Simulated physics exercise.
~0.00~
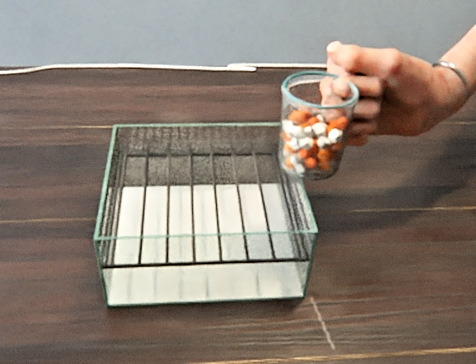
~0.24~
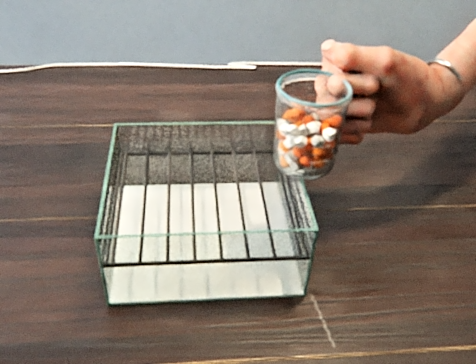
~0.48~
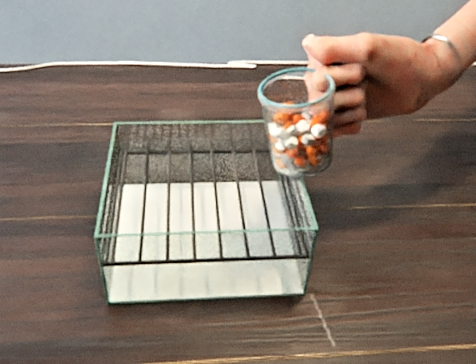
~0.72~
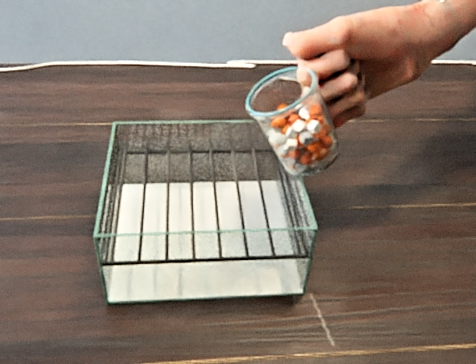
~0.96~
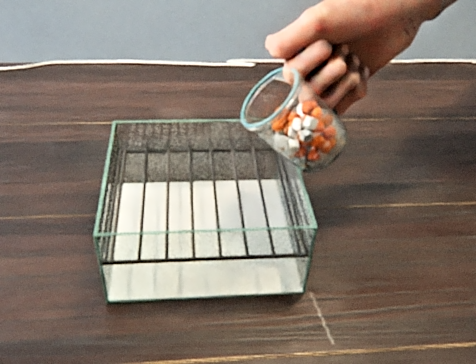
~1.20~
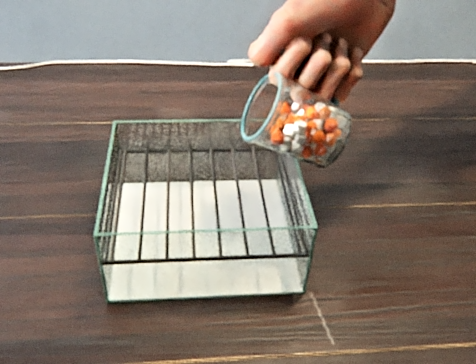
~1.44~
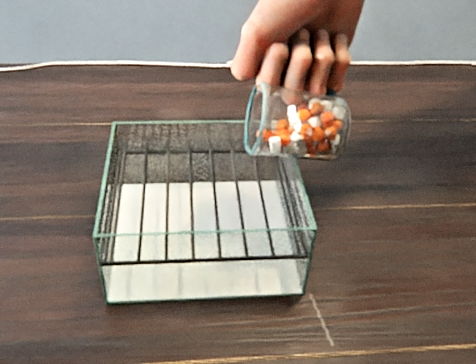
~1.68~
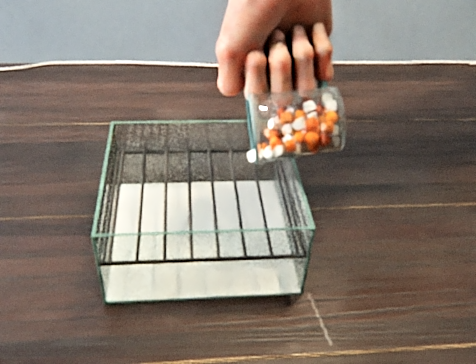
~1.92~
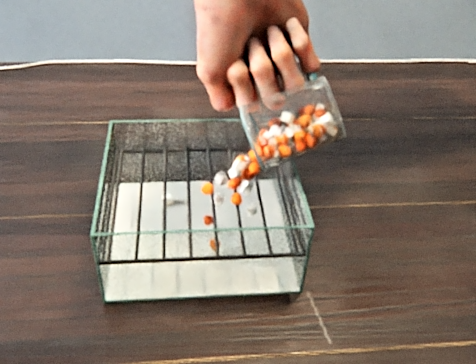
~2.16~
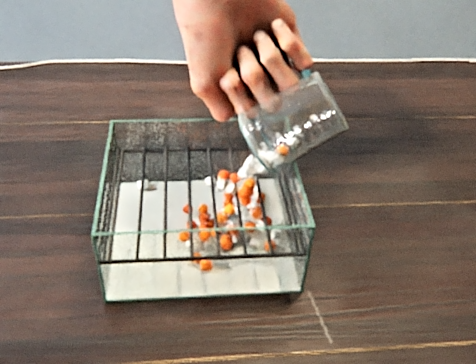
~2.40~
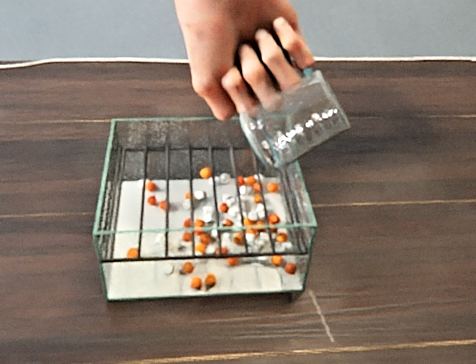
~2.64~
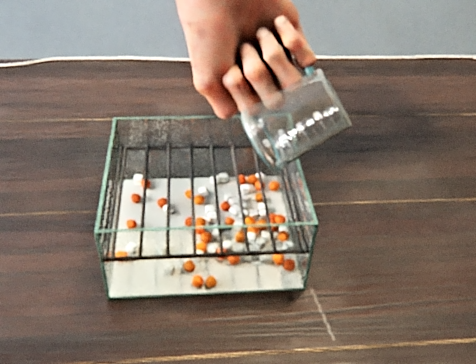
A hand tips white and orange bits from a cup, and they fall between the wires.
